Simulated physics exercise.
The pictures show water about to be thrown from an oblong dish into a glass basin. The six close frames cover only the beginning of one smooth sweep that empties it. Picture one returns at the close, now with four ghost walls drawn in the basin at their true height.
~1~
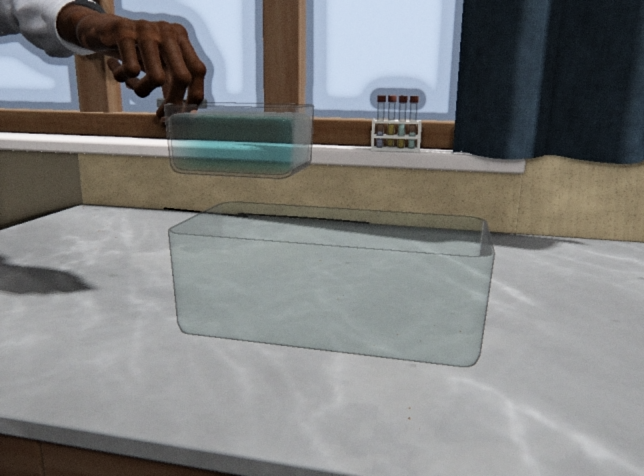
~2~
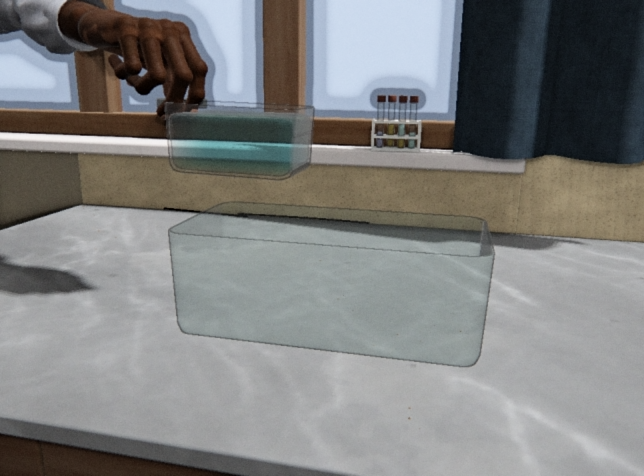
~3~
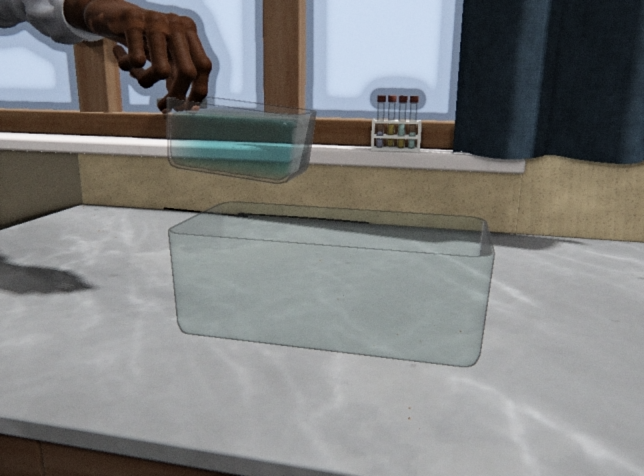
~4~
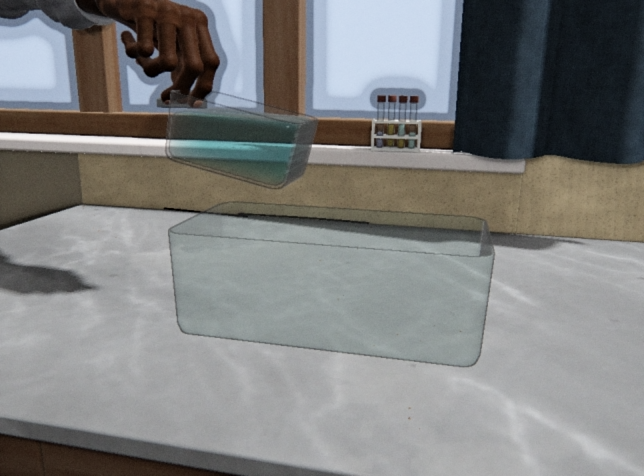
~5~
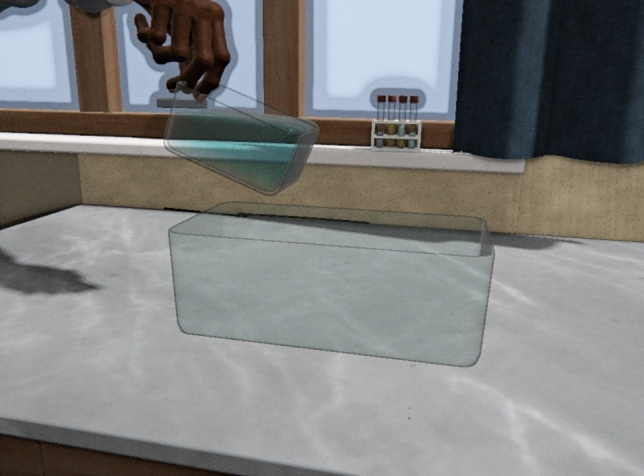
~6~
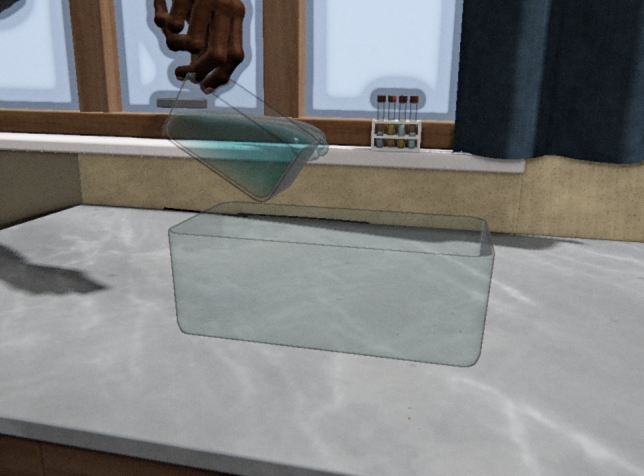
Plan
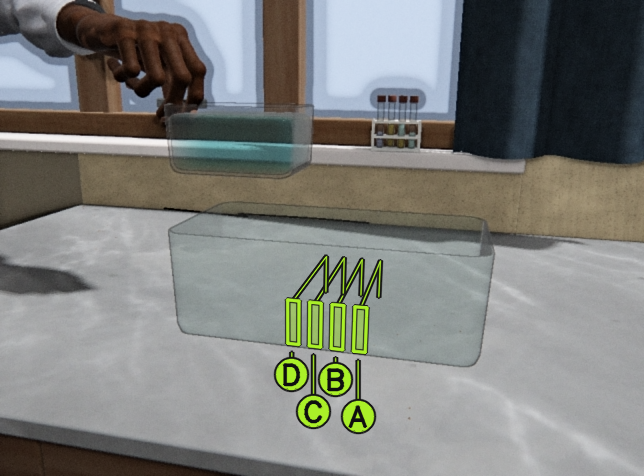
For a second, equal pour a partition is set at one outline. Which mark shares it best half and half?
Go for B.
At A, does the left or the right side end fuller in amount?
The left side.
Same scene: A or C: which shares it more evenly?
Here it is slot C.
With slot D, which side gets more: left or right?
The right side.
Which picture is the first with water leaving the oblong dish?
Picture 5.
In lime, A at (358, 360); B at (335, 357); C at (313, 355); D at (291, 352).
Choosing A, about 82 % ends left of the wall and 14 % right of it; 4 % is lost outside.
Choosing B, about 52 % ends left of the wall and 47 % right of it.
Choosing C, about 31 % ends left of the wall and 69 % right of it.
Choosing D, about 19 % ends left of the wall and 80 % right of it.
